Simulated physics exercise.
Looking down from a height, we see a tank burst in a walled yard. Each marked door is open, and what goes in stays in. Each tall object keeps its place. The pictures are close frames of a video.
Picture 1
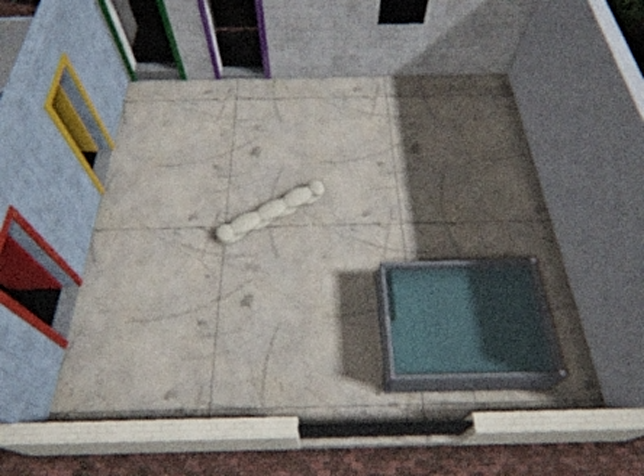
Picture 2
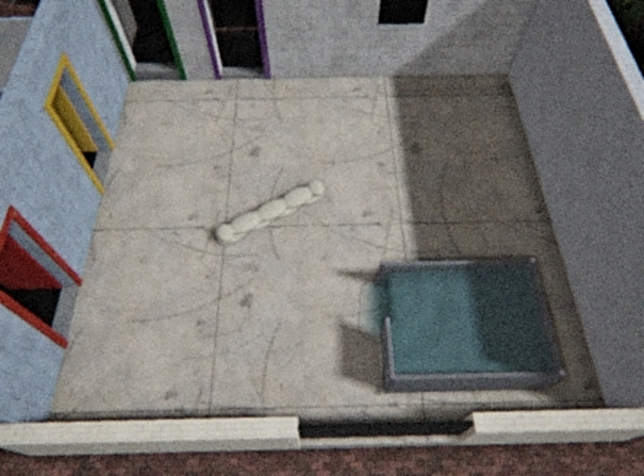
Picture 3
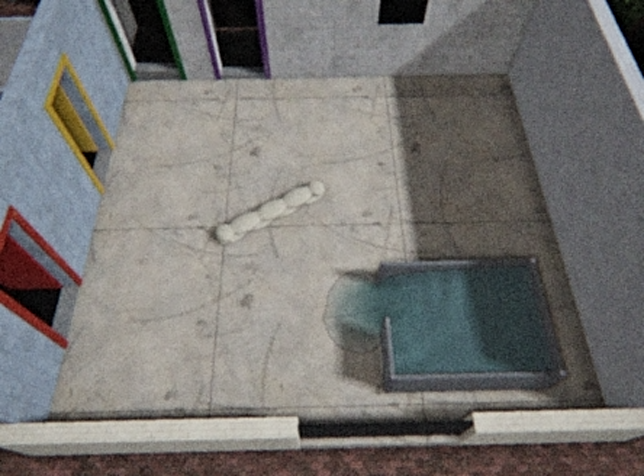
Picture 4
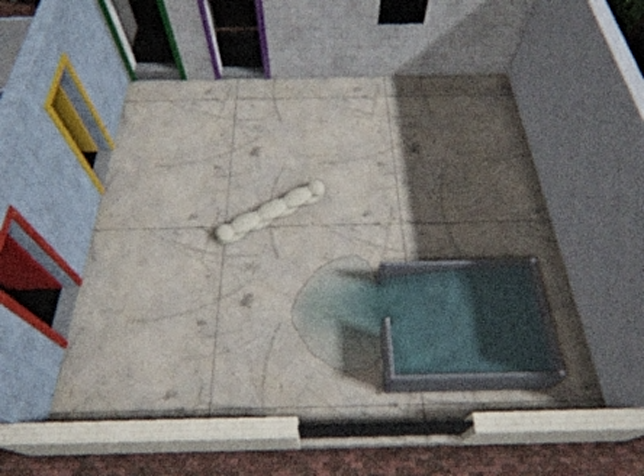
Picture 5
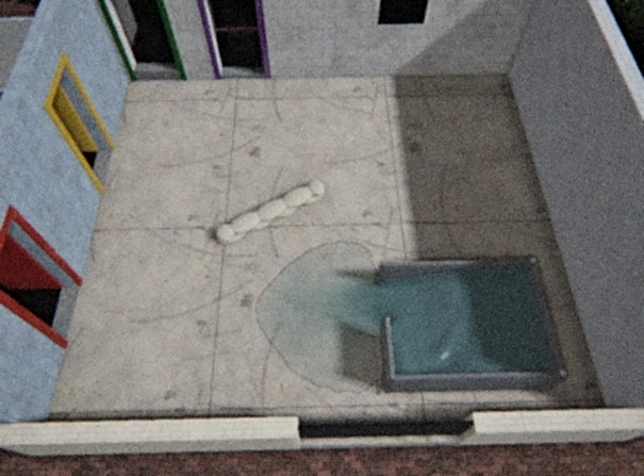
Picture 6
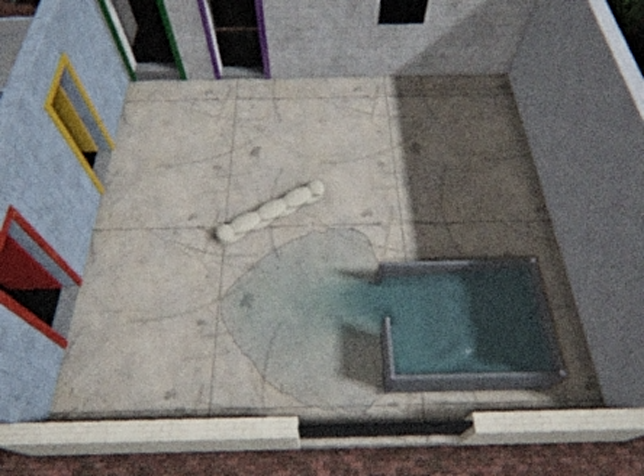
Walled yard seen from above, water pouring through a gap in a tank's left side and spreading leftward across the pale floor.
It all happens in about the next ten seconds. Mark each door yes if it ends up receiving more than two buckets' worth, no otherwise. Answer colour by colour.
Yellow door - no, purple door - no, red door - yes, green door - no.
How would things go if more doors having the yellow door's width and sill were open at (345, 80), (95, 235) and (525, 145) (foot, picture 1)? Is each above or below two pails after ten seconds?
Taking them as listed, the first doesn't reach the limit, the second gets past the limit and the third doesn't reach the limit.
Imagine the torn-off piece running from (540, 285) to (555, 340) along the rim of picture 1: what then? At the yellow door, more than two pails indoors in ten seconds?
In that case, yellow stays within limits.
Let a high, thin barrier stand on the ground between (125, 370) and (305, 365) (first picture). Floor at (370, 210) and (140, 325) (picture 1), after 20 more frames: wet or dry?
Result, in order: Swamped / swamped.
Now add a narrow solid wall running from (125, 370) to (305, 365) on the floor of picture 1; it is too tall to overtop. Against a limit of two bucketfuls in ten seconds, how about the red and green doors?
My reading: The red one lets more in, the green one keeps below it.
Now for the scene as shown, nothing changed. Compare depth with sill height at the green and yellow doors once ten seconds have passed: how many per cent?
The first is near 30 per cent, the second near 90 per cent.
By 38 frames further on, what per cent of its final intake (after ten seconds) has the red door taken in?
Around 85 percent.
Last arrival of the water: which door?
My answer: The purple one.
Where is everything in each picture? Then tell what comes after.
In the first frame, still water in the tank at (466, 318).
In the second frame, the front is at (371, 337), out from the gap at (383, 305).
In the third frame, the front is at (331, 326), out from the gap at (383, 305).
In the fourth frame, the front is at (299, 323), out from the gap at (383, 306).
In the fifth frame, the front is at (265, 299), out from the gap at (383, 306).
In the sixth frame, water pours out at (383, 305) and has run to (231, 296).
A moment on, water covers 25 % of the floor; the yellow door not reached, the purple door not reached, the red door not reached, the green door not reached.
Next, water covers 30 % of the floor; the yellow door not reached, the purple door not reached, the red door under two buckets in, the green door not reached.
Then, water covers 35 % of the floor; the yellow door wet at the sill, nothing in, the purple door not reached, the red door far over two buckets in, the green door not reached.
Later, water covers 45 % of the floor; the yellow door wet at the sill, nothing in, the purple door wet at the sill, nothing in, the red door far over two buckets in, the green door wet at the sill, nothing in.
In the end, water covers 65 % of the floor; the yellow door wet at the sill, nothing in, the purple door wet at the sill, nothing in, the red door far over two buckets in, the green door wet at the sill, nothing in.
